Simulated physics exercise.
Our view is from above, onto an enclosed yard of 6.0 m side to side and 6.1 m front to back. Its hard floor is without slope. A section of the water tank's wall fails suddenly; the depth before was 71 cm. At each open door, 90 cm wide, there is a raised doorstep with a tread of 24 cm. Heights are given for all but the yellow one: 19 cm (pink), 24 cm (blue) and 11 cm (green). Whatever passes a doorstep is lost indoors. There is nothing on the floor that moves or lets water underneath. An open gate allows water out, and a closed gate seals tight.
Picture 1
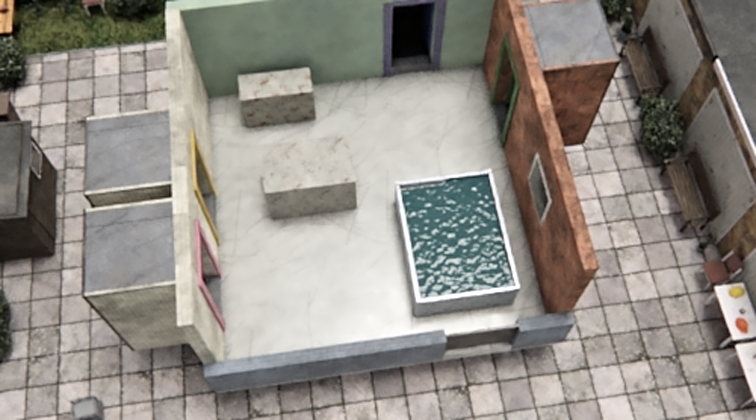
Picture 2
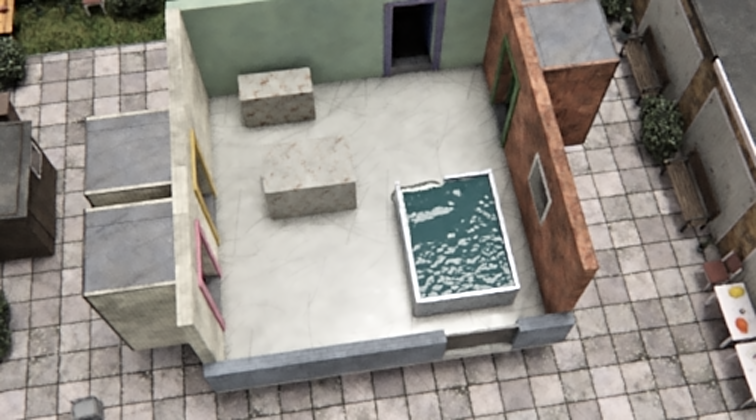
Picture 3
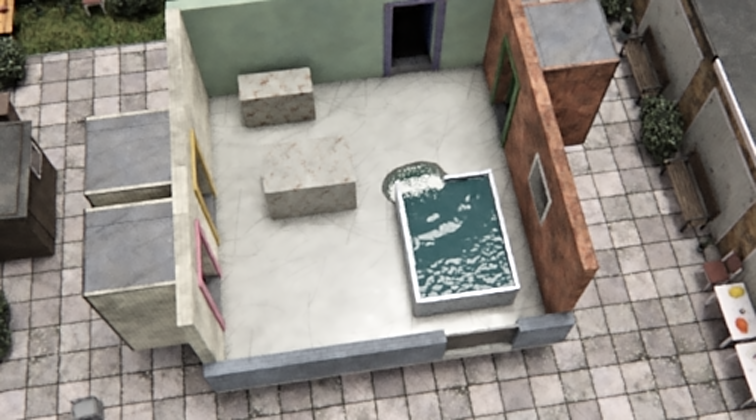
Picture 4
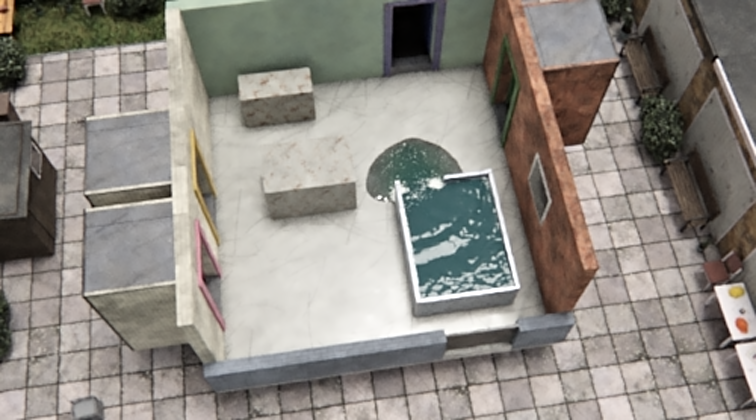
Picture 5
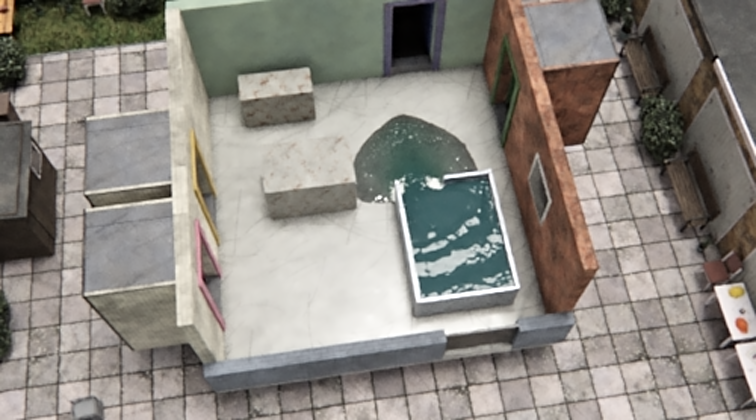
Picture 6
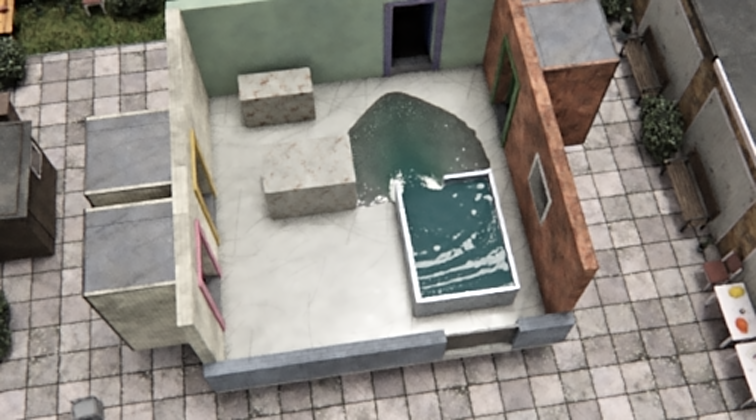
Water in a white-rimmed tank lies rippling, then breaks out through the far side and spreads across the pale floor of a walled yard, seen from above. Two stone blocks stand left of centre, with a green wall behind, a rust-brown wall at right and grey paving around. The dark, foam-edged sheet fans backward, touching the nearer block, while white streaks cross the tank and the camera stays still.
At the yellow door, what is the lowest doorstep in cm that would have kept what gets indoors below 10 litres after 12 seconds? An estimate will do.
Somewhere near 6 cm.
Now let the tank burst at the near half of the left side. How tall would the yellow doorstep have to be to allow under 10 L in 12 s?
Some 16 centimetres.
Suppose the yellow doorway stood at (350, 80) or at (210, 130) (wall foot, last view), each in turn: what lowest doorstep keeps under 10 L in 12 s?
You'd want roughly 25 cm there first, then roughly 13.0 cm.
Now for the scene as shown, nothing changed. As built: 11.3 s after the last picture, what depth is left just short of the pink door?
About 2.5 centimetres deep.
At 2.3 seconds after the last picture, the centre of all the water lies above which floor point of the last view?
(418, 183) or so.
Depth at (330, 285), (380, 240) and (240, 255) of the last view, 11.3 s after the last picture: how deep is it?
Roughly 7, then 5, then 4 cm.
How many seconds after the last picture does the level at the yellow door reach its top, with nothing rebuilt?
I'd guess close to 8.5 seconds.
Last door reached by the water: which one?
Last in order comes the pink door.
Then, 0.7 s after the last picture water covers 30 % of the floor, deepest (41 cm) near (415, 197); it has not reached the yellow door.
Then, 2.3 s after the last picture water covers 40 % of the floor, deepest (26 cm) near (415, 197); it has not reached the yellow door.
Then, 11.3 s after the last picture water covers 95 % of the floor, deepest (13 cm) near (302, 91); 6 cm at the yellow door, 0 litres in over its 22 cm doorstep.
At the yellow door as built, the water peaked near 9 cm, 8.7 s after the last picture.
With a doorstep of 5 cm, 21 litres would have come in within the 12 s; with 7 cm, 5 litres. So under 10 litres takes about 6 cm.
